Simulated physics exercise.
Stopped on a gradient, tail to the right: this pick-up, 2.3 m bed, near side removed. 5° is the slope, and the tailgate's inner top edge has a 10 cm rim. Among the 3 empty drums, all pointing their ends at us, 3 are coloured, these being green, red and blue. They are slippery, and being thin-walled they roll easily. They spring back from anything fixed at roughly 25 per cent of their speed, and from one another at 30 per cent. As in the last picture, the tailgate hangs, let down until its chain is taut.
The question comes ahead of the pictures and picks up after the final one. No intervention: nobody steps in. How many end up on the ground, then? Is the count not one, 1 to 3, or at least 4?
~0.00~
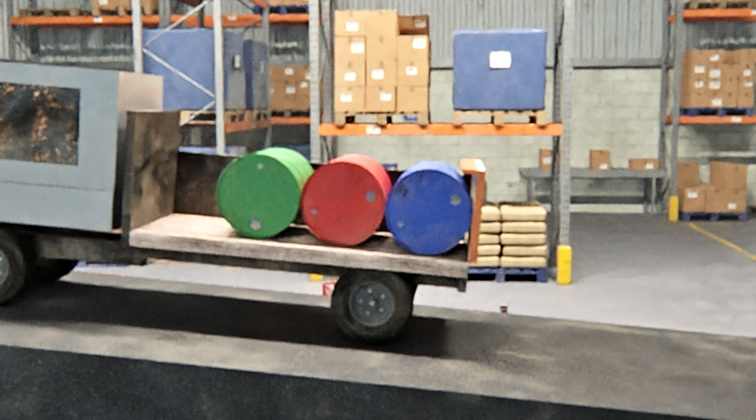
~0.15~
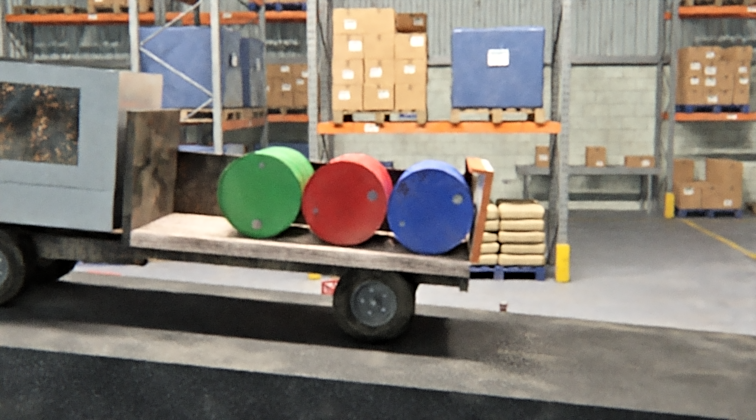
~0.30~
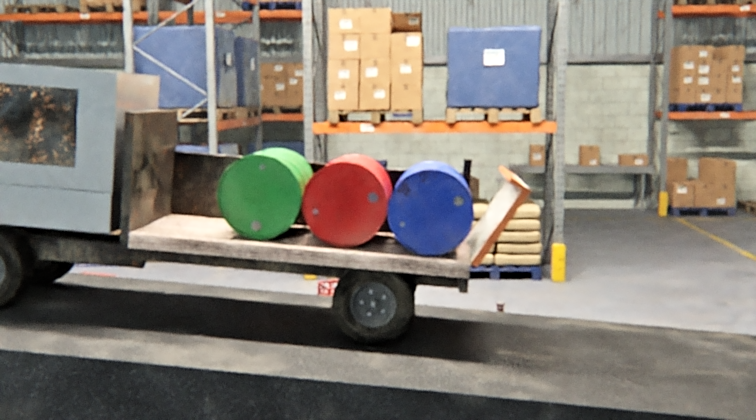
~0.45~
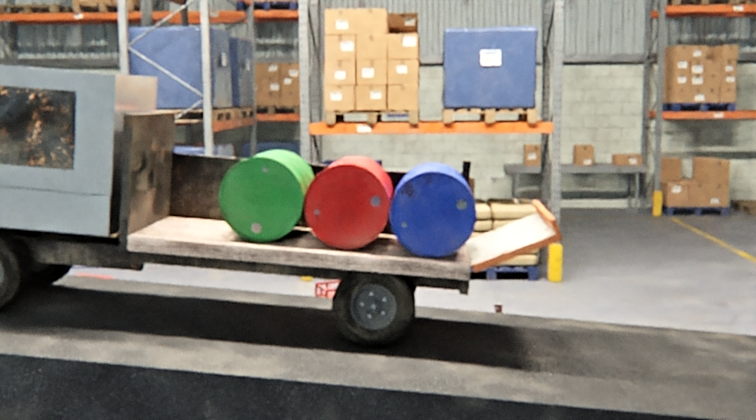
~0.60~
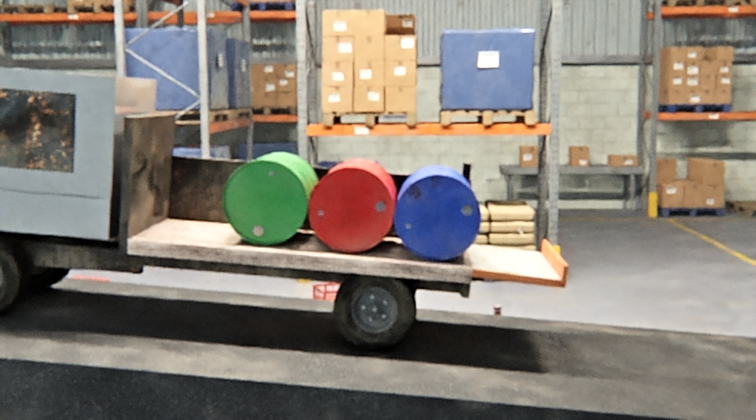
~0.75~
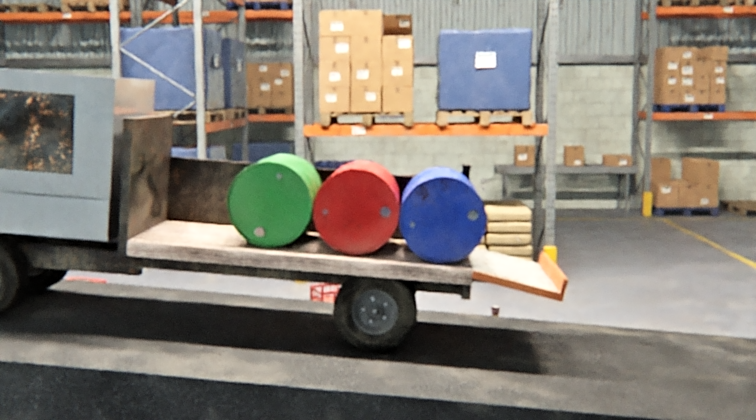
The count is 1 to 3.
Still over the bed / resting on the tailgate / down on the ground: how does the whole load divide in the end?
Respectively 0, 0, 3.
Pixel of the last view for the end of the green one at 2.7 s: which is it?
(432, 219), more or less.
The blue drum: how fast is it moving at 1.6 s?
Around 0.7 m/s.
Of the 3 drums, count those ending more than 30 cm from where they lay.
In total, 3.
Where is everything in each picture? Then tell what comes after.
Green at (257, 196), red at (342, 204), blue at (428, 212); gate 85° above level, tip at (481, 173); 3 of the 3 make up the bottom layer on the bed, in the first picture.
Green at (258, 196), red at (344, 204), blue at (430, 211); gate 81° above level, tip at (490, 174), in the second picture.
Green at (258, 197), red at (344, 205), blue at (431, 212); gate 56° above level, tip at (526, 191), in the third picture.
Green at (260, 200), red at (346, 207), blue at (433, 214); gate 21° above level, tip at (558, 237), in the fourth picture.
Green at (264, 203), red at (351, 210), blue at (438, 218); gate 7° below level, tip at (563, 284), in the fifth picture.
Green at (269, 205), red at (356, 212), blue at (443, 220); gate 15° below level, tip at (560, 297), in the sixth picture.
After 1.6 s, green is on the bed, 105 cm short of the hinge, rolling right; red is on the bed, 50 cm short of the hinge, rolling right; blue is on the gate, 10 cm past the hinge, rolling right; 0 gone off the back.
After 2.7 s, green is on the bed, 30 cm short of the hinge, rolling right; red is on the gate, 30 cm past the hinge, rolling right; blue is dropping off the gate; 1 gone off the back.
After 4.0 s, green is dropping off the gate; red is out on the ground; blue is out on the ground; 3 gone off the back.
At rest (5.9 s), green is out on the ground; red is out on the ground; blue is out on the ground; 3 gone off the back.
